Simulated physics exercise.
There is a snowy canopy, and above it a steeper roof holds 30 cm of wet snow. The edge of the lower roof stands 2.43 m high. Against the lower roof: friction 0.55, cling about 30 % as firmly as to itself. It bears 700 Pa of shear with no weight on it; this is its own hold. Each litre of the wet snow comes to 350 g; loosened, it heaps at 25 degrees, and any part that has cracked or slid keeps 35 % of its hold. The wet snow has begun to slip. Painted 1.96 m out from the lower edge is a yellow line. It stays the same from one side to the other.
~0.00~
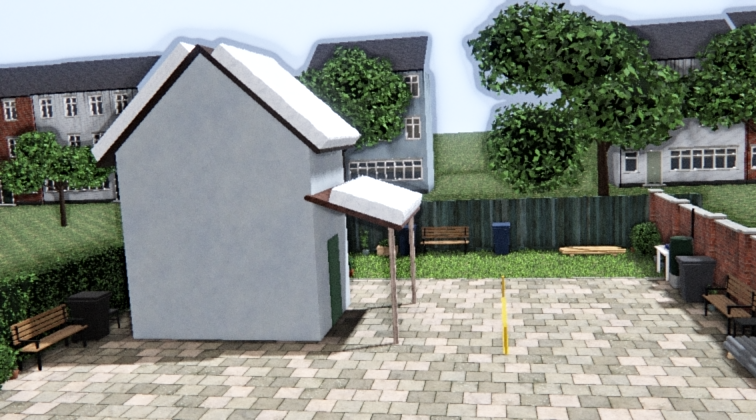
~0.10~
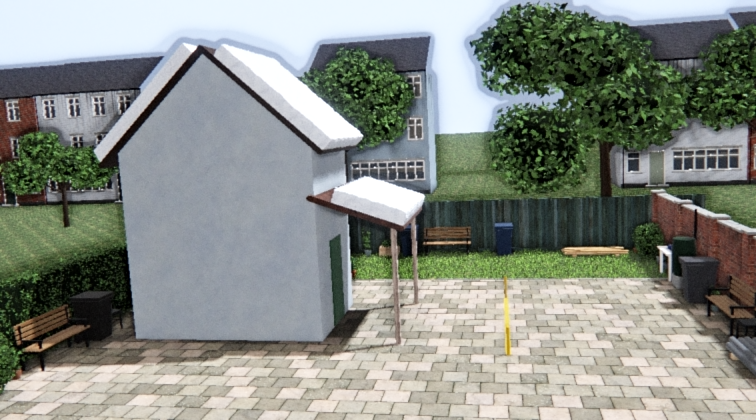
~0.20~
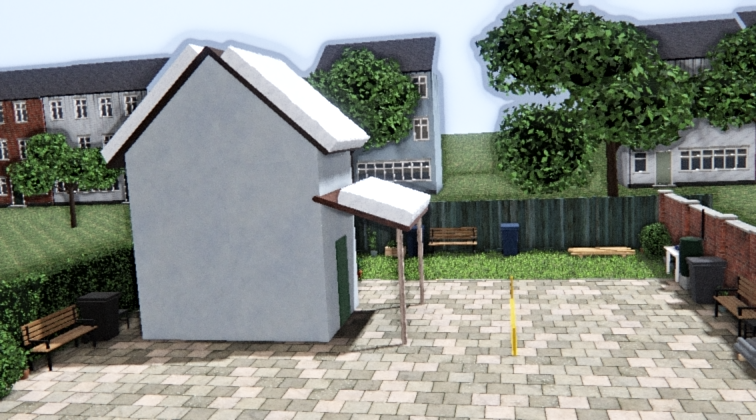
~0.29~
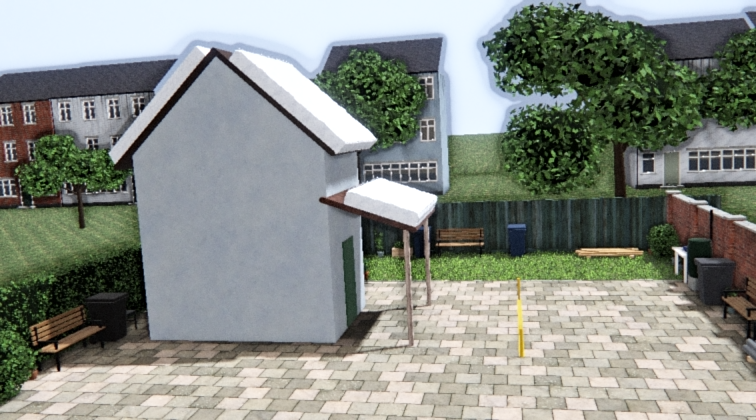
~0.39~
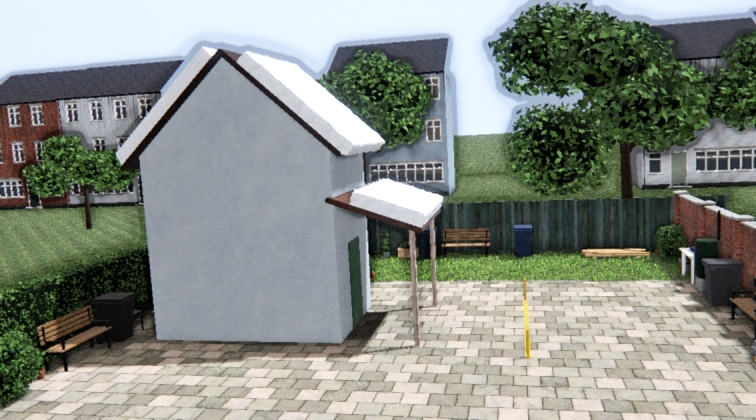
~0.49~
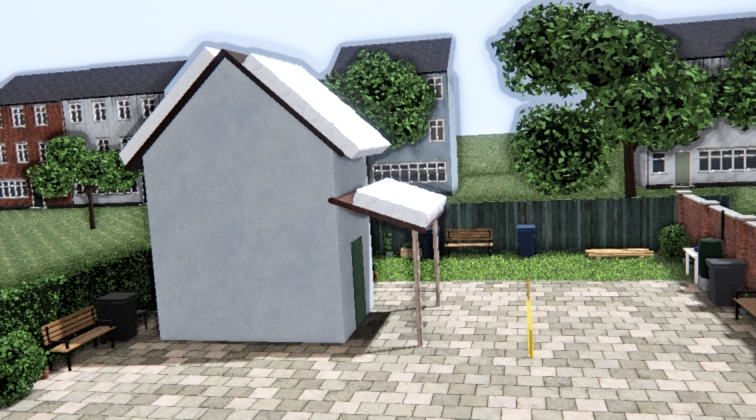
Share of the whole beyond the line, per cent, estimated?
Near 11 %.
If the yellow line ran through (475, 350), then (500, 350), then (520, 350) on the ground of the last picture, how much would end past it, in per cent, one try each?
Respectively 35, 22 and 16 percent would end past it.
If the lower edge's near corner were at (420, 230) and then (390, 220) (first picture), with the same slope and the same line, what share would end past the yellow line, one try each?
Try 1: Near 8 %; try 2: Near 16 %.
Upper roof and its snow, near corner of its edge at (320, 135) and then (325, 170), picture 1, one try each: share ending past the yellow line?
It would be 25 percent for the first setting and 0 percent for the second.
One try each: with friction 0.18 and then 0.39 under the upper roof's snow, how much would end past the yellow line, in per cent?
First try 40 per cent, second try 30 per cent.
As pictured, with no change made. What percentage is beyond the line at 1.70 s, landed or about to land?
Near 0 %.
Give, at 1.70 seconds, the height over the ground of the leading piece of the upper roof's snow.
About 2.8 m.
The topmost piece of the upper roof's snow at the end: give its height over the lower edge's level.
Height above lower edge: Approx. 0.9 m.
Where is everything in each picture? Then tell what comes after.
The first picture shows leading edge of the wet snow at (320, 131).
The second picture shows leading edge of the wet snow at (323, 131), its middle shifted 7 mm.
The third picture shows leading edge of the wet snow at (330, 133), its middle shifted 2.9 cm.
The fourth picture shows leading edge of the wet snow at (338, 135), its middle shifted 6.5 cm, 2 % of it past the upper edge, in one piece.
The fifth picture shows leading edge of the wet snow at (346, 137), its middle shifted 12 cm, 4 % of it past the upper edge, in one piece.
The sixth picture shows leading edge of the wet snow at (352, 147), its middle shifted 19 cm, 7 % of it past the upper edge, in one piece.
After 1.04 s, none is below the lower edge and 0 % is past the line.
After 1.70 s, none is below the lower edge and 0 % is past the line.
After 2.35 s, 17 % is below the lower edge and 0 % is past the line.
After 3.00 s, 53 % is below the lower edge and 5 % is past the line.
After 6.00 s, at the end, 56 % is below the lower edge and 11 % is past the line.
